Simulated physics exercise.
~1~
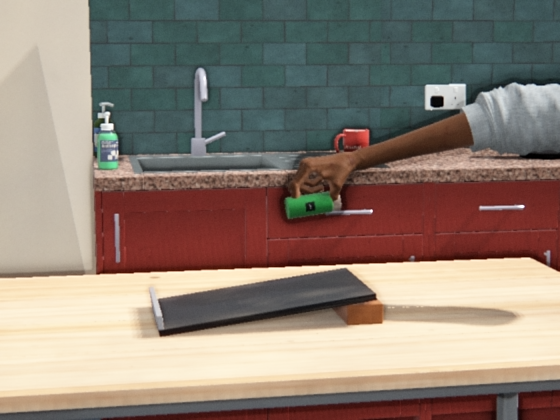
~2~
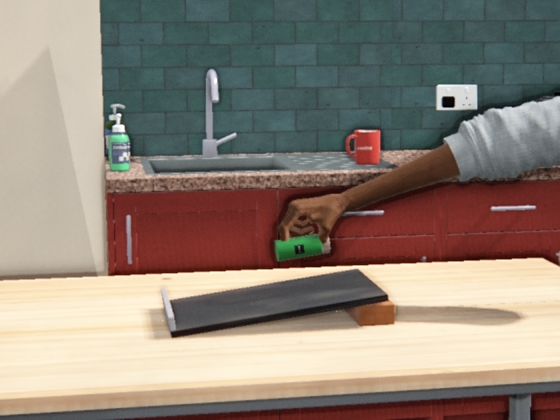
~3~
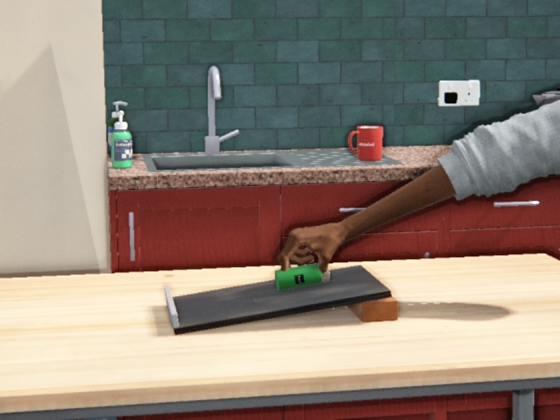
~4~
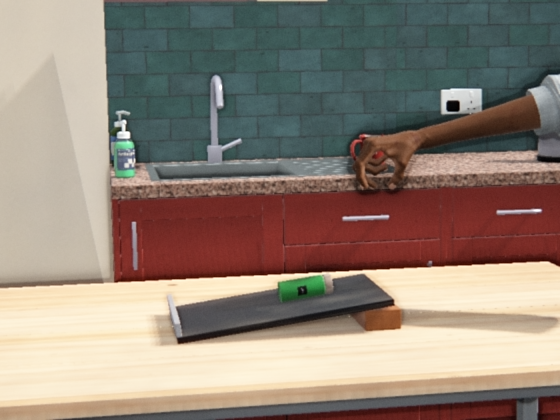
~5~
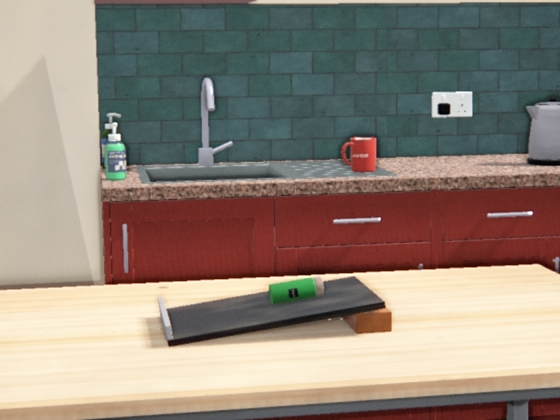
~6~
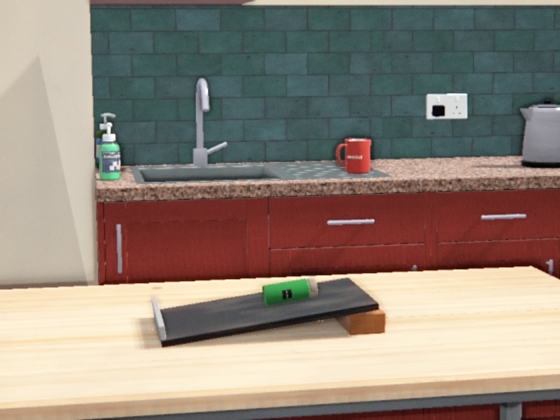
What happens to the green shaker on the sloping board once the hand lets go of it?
The green shaker keeps its place, lying on its side on the sloping board.
